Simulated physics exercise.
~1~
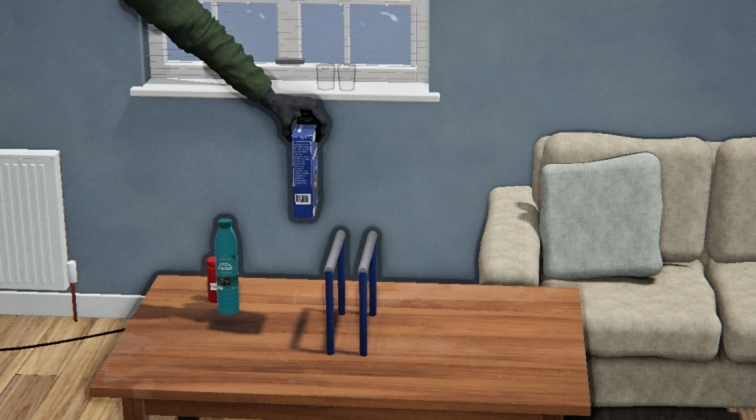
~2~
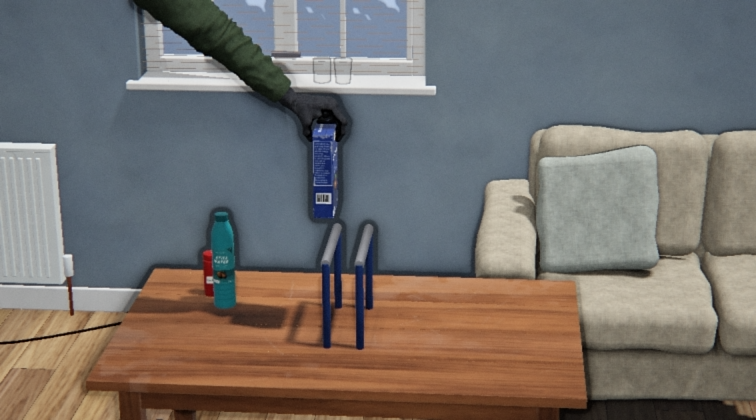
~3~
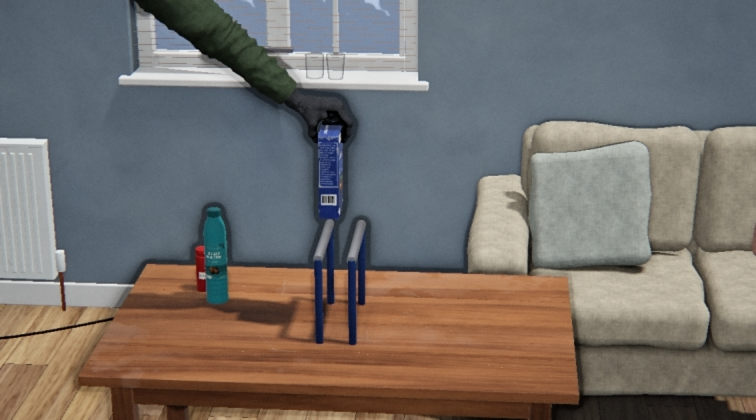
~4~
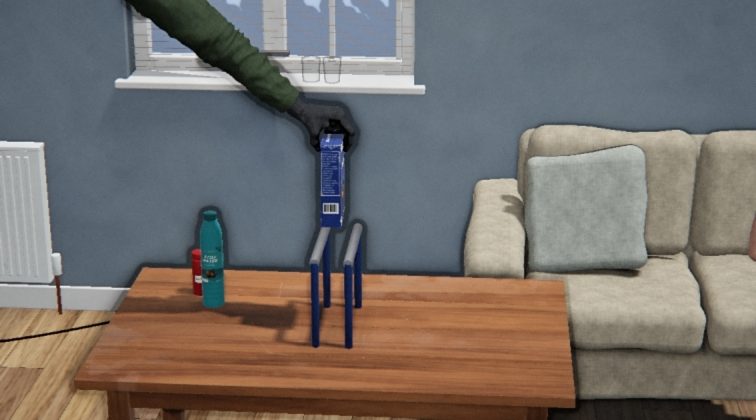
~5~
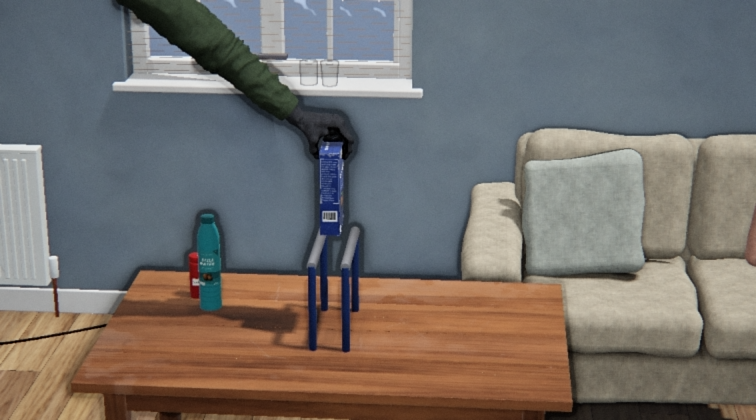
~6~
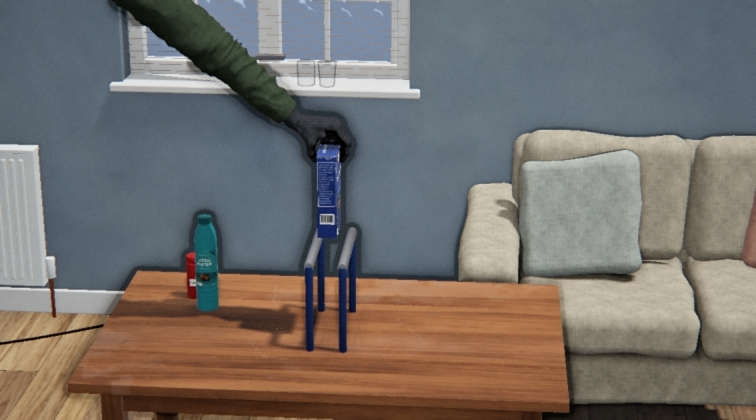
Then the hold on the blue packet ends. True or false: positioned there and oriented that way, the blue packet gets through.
True.
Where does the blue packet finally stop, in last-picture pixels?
In the last picture, near pixel (337, 287).
Then, 0.30 s past the last view, blue packet rocked 12° from its first pose near (331, 252).
Then, 0.40 s past the last view, blue packet rocked 12° from its first pose near (334, 287).
Finally, moved from the start, blue packet; the other 2 still in place. Final places as the last picture's camera would see them, blue packet near (336, 286). The packet drops through.
